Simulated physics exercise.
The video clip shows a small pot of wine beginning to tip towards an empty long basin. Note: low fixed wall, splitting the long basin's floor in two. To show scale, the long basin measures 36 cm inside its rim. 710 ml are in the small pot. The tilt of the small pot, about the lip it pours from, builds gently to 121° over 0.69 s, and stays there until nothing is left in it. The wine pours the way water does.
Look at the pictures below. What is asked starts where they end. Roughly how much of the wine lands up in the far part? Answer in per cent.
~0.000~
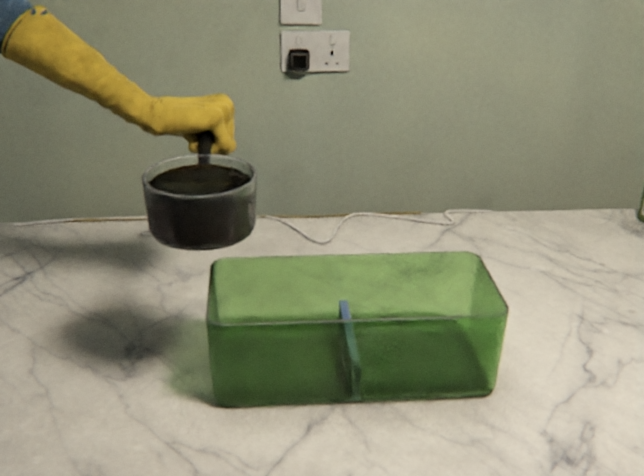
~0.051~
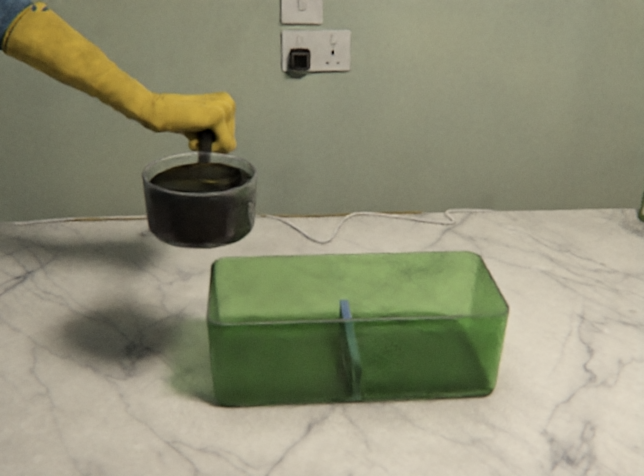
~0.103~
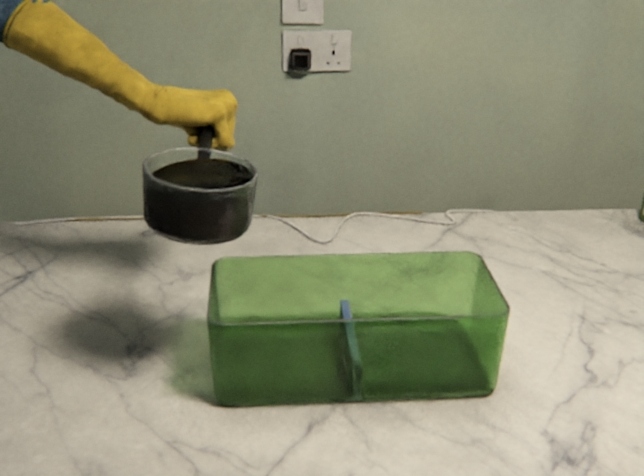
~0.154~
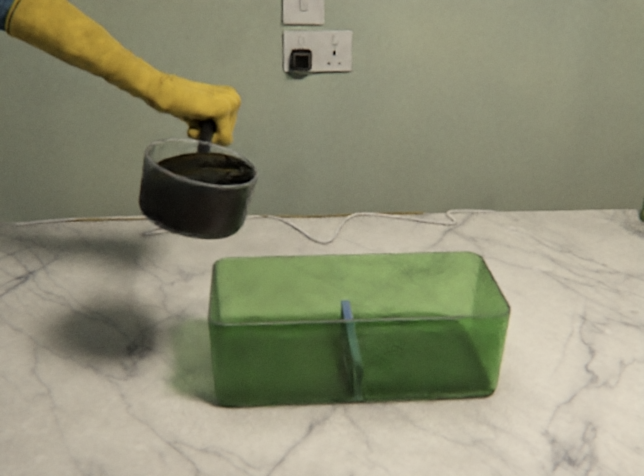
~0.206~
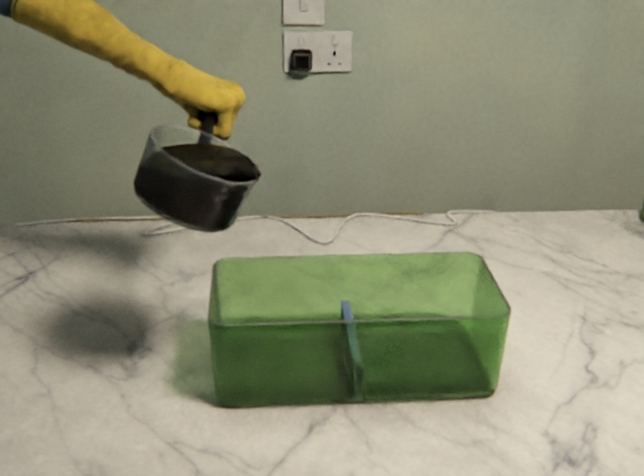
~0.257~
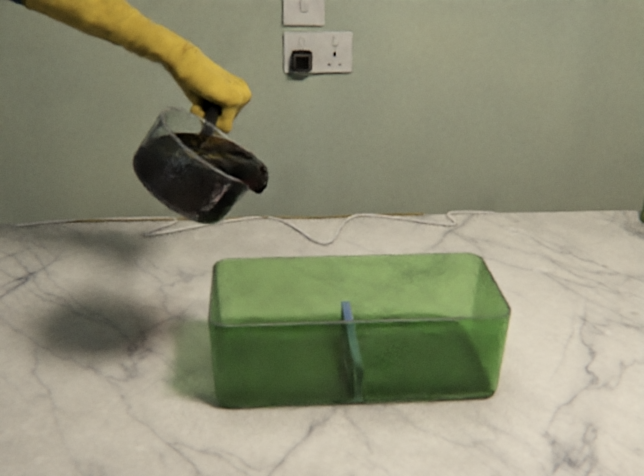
Around 66 %.
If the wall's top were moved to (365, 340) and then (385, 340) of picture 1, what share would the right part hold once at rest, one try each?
Respectively close to 45 and 15 %.
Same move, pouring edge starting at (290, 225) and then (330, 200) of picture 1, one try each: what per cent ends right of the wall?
In turn about 85 and 80 per cent.
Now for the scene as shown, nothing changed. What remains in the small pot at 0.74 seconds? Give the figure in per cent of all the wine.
0 per cent or so.
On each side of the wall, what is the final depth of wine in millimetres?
About 8 mm left, about 16 mm right.
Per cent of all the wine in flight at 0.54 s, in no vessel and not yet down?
Near 62 per cent at that moment.
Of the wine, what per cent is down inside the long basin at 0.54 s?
I'd put it near 14 percent.
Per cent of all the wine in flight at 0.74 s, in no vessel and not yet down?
Near 9 in a hundred.
After 0.54 s the tilt is 107° and 23 per cent is still to pour, 14 is left of the wall and 0 right of it.
After 0.74 s the tilt is 121° and 0 per cent is still to pour, 20 is left of the wall and 71 right of it.
After 0.96 s the tilt is 121° and 0 per cent is still to pour, 29 is left of the wall and 65 right of it.
After 1.19 s the tilt is 121° and 0 per cent is still to pour, 30 is left of the wall and 66 right of it.
In the end 30 per cent lies left of the wall, 66 right of it and 4 outside.
